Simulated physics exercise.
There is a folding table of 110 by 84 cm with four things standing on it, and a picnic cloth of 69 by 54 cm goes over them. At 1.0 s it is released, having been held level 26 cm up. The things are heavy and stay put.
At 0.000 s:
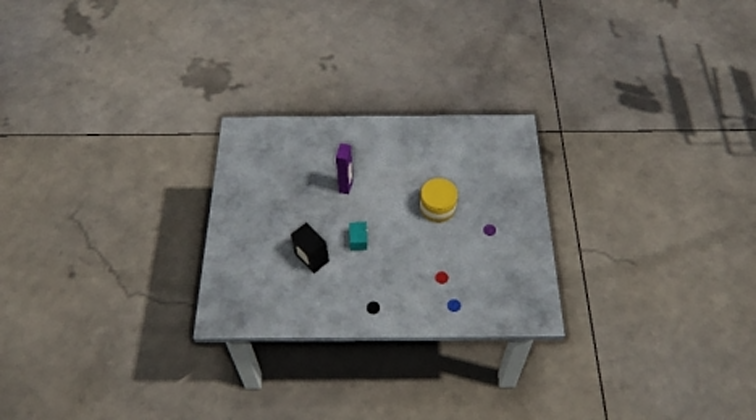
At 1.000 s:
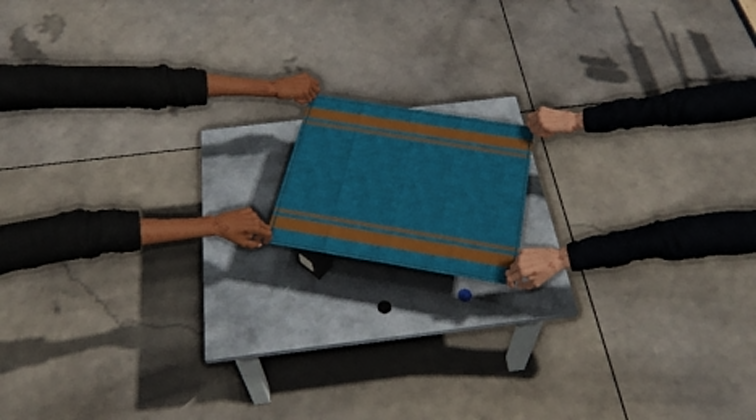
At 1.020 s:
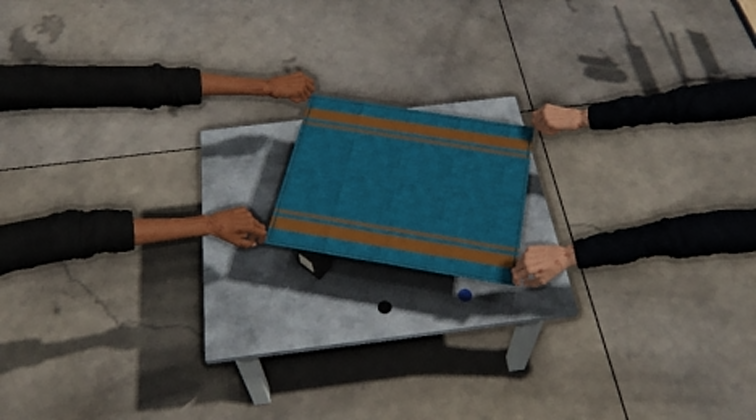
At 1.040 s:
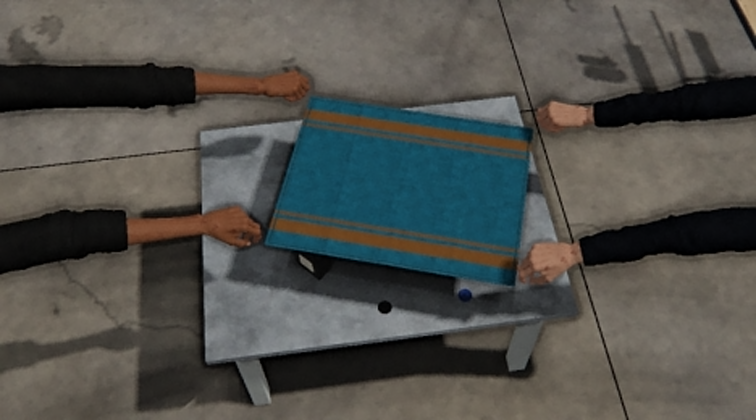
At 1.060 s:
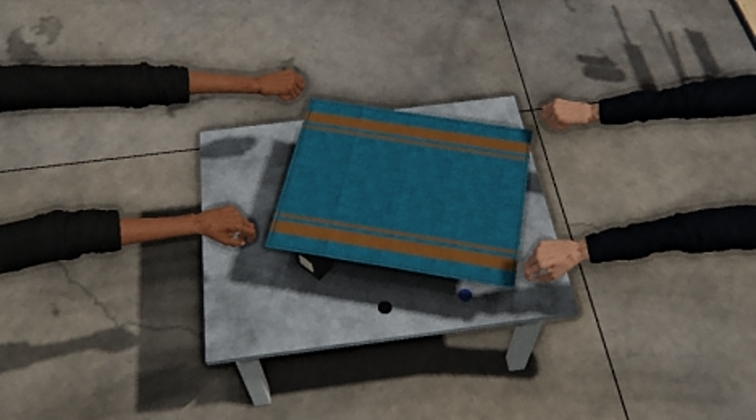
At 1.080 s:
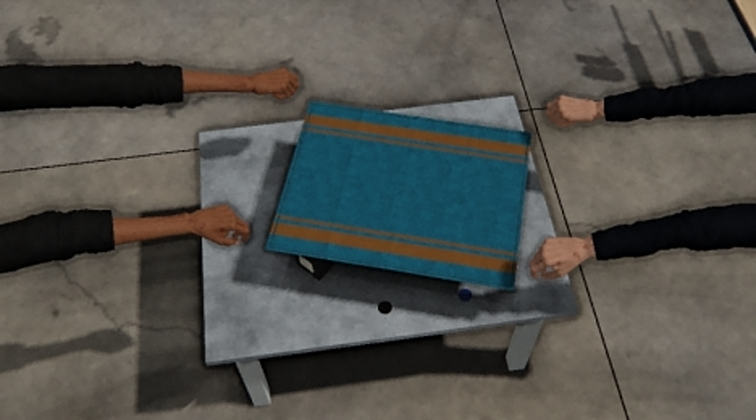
At first, a purple box, a black box, a small teal box and a yellow tin stand on a gray table among flat colored discs. Then two pairs of hands hold a striped teal cloth over them, let go and draw back to either side, while the cloth sinks very slightly, still flat.
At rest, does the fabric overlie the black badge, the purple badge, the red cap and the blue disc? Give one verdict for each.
Result: Black badge stays uncovered, purple badge ends under the cloth, red cap ends under the cloth, blue disc vanishes under it.
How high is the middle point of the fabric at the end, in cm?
Roughly 7 cm high.
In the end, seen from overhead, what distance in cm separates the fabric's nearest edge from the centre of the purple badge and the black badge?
The first sits about 6 cm from the nearest hem, the second about 4 cm.
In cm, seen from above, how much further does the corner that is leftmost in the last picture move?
6 cm.
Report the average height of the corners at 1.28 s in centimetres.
4 cm.
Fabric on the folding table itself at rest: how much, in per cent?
Some 30 per cent.
At 1.3 s, 30 % of it is down, spanning 73 by 62 cm, above purple badge, blue disc, red cap.
At 1.5 s, 30 % of it is down, spanning 73 by 64 cm, above purple badge, blue disc, red cap.
At 1.7 s, 30 % of it is down, spanning 75 by 60 cm, above purple badge, blue disc, red cap.
At 1.9 s, 30 % of it is down, spanning 74 by 61 cm, above purple badge, blue disc, red cap.
At 2.7 s, 30 % of it is down, spanning 74 by 60 cm, above purple badge, blue disc, red cap.
